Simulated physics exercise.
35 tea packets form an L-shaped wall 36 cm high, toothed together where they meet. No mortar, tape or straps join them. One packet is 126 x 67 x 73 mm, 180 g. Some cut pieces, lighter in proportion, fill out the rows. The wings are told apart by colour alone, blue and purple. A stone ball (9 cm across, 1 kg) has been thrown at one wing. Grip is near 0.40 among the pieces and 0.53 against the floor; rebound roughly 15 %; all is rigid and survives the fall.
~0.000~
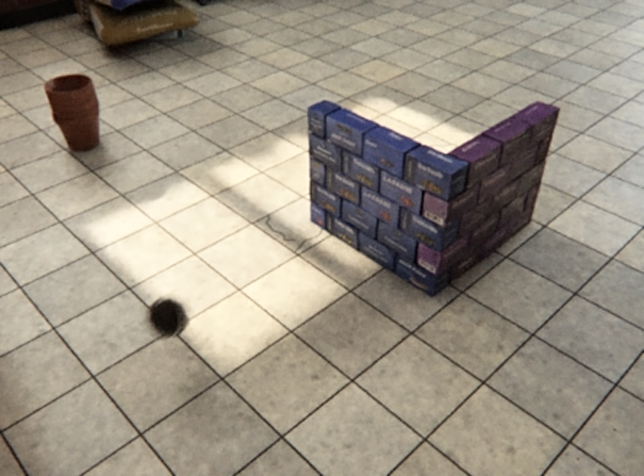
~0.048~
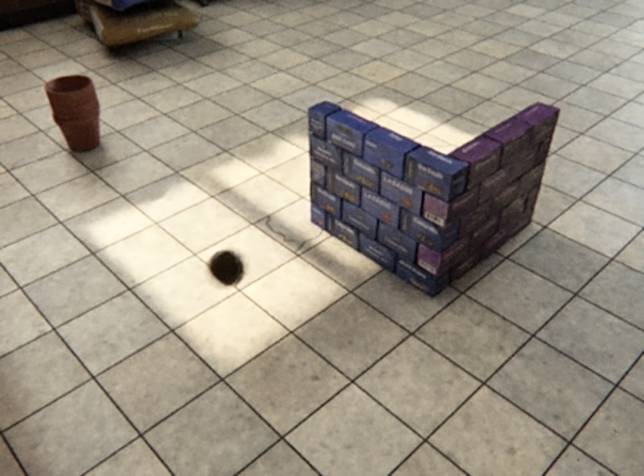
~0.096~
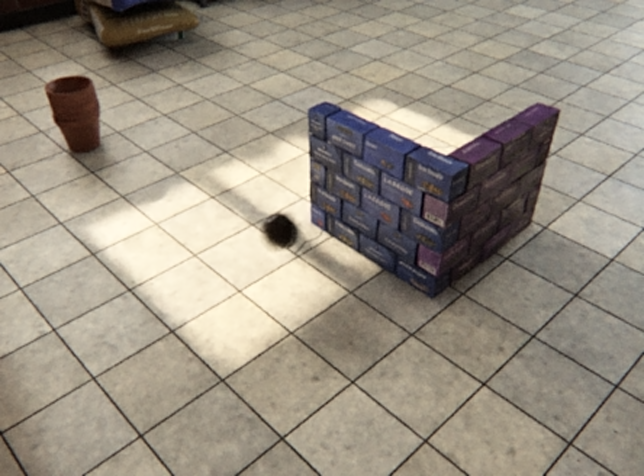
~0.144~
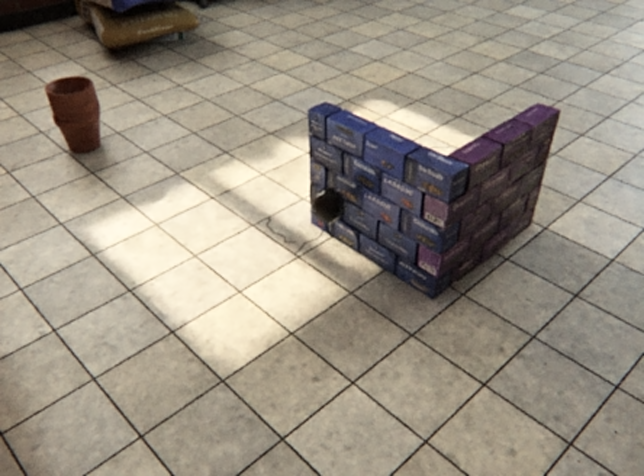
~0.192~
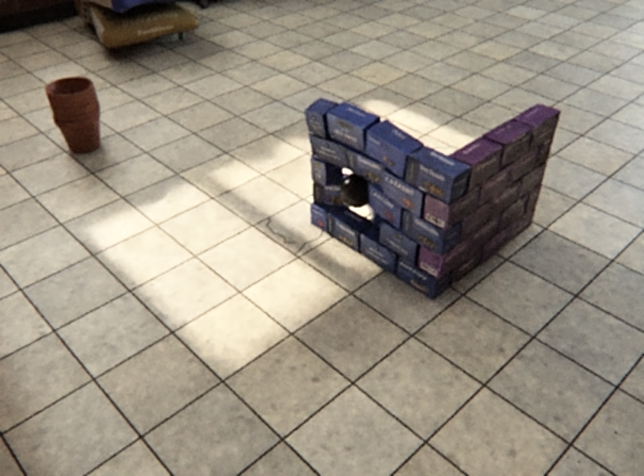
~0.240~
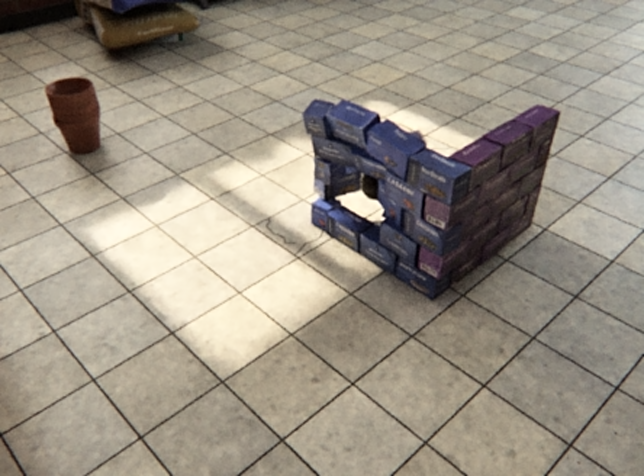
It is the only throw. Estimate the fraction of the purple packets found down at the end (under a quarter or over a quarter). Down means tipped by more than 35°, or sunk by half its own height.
Under a quarter of them.
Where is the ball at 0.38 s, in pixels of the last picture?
Around (420, 185).
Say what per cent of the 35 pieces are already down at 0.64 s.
By then 30 per cent.
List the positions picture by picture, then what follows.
In the first picture (pixels give the middle of a visible side), ball (169, 317) 51 cm from contact, 3.6 m/s; top purple packet (475, 147); top blue packet (426, 178); none has stirred.
In the second picture, ball (227, 268) 34 cm from contact, 3.5 m/s; top purple packet (476, 148).
In the third picture, ball (281, 231) 18 cm from contact, 3.4 m/s; top purple packet (476, 148).
In the fourth picture, ball (329, 206) 20 mm from contact, 3.1 m/s; top purple packet (476, 149).
In the fifth picture, ball (357, 191) after contact, 1.7 m/s; top purple packet (476, 150); steepest lean 11°, the packet at (315, 125); movement in 10 of them.
In the sixth picture, ball (377, 184) after contact, 1.8 m/s; top purple packet (476, 151); top blue packet (429, 182) 8 mm from its place; steepest lean 23°, the packet at (372, 170); movement in 14 of them.
After 0.38 s, ball still moving; none of the 17 purple packets down (6 of 35 in all colours); top purple packet unmoved; top blue packet 7 mm from its place.
After 0.64 s, ball still moving; none of the 17 purple packets down (10 of 35 in all colours); top purple packet unmoved; top blue packet 8 mm from its place.
In the end (1.7 s), ball rolling away; none of the 17 purple packets down (10 of 35 in all colours); top purple packet unmoved; top blue packet 8 mm from its place. That is 0 per cent. From the last view, middles, top purple packet near (474, 165), top blue packet near (439, 176).
